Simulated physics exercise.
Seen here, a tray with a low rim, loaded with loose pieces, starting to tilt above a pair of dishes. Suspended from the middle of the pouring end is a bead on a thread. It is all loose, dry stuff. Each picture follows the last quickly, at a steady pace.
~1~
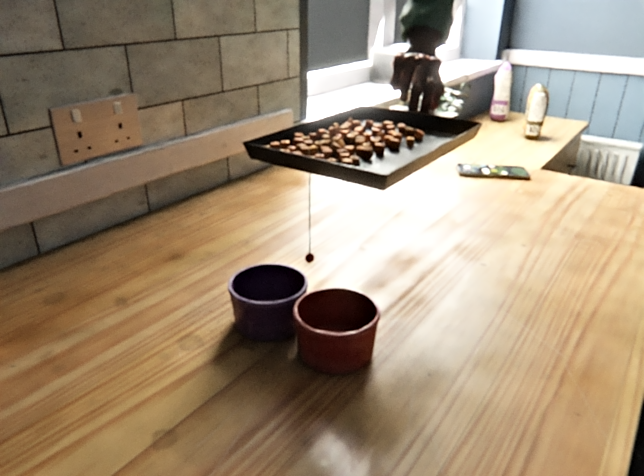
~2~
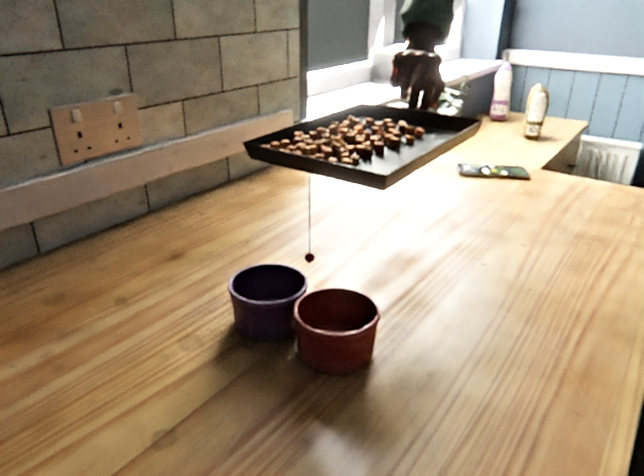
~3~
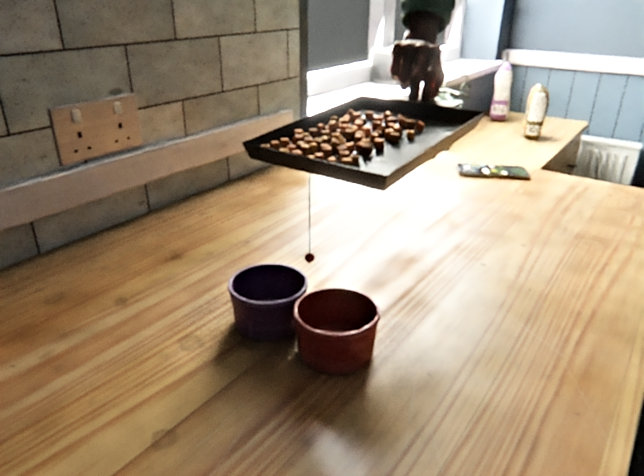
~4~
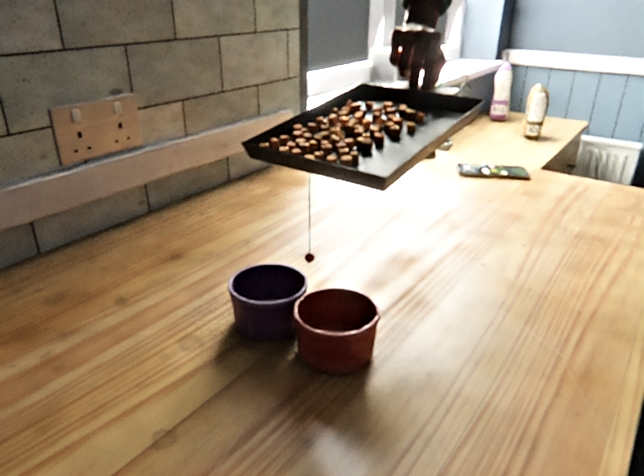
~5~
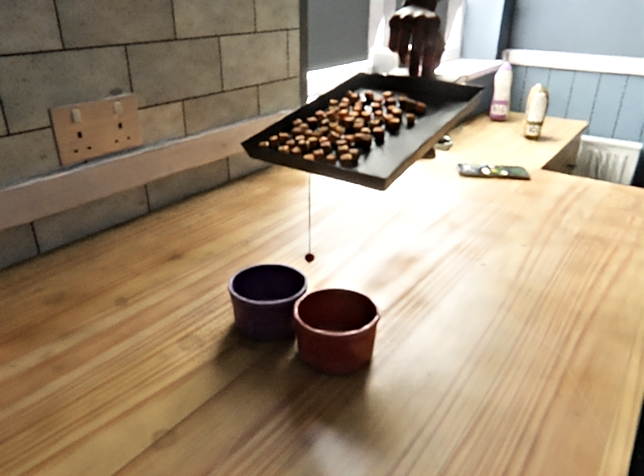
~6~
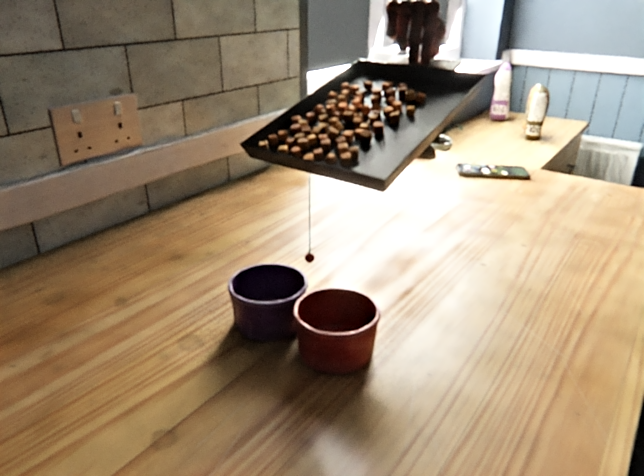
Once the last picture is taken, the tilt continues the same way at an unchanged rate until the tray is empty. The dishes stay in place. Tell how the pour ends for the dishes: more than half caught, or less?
Most gets caught.
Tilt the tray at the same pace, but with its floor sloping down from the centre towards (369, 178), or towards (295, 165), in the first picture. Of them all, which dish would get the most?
Tilt 1: Right-side dish. Tilt 2: Left-side dish.
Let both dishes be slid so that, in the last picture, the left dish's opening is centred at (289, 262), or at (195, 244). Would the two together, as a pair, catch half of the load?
First try: A minority; second try: A minority.
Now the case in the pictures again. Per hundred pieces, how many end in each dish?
In the left dish 40 per cent comes to rest, in the right dish 30 per cent.
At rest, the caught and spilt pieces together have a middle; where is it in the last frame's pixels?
At about (275, 323), give or take.
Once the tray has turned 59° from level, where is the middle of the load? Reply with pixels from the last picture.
Look close to (307, 142) in the last picture.
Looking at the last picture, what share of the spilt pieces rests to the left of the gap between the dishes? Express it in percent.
It amounts to some 90 percent.
Soon after the last picture, tray tipped steeply; all on the tray.
A little later, tray tipped right over; nearly all on the tray; a small part in the right dish.
Later still, tray tipped past a quarter turn; about a third in the right dish; about a third in the left dish; about a third outside both; a stray few in the air.
At rest, tray tipped past a quarter turn; about a third in the right dish; about a third in the left dish; about a third outside both; a stray few in the air.
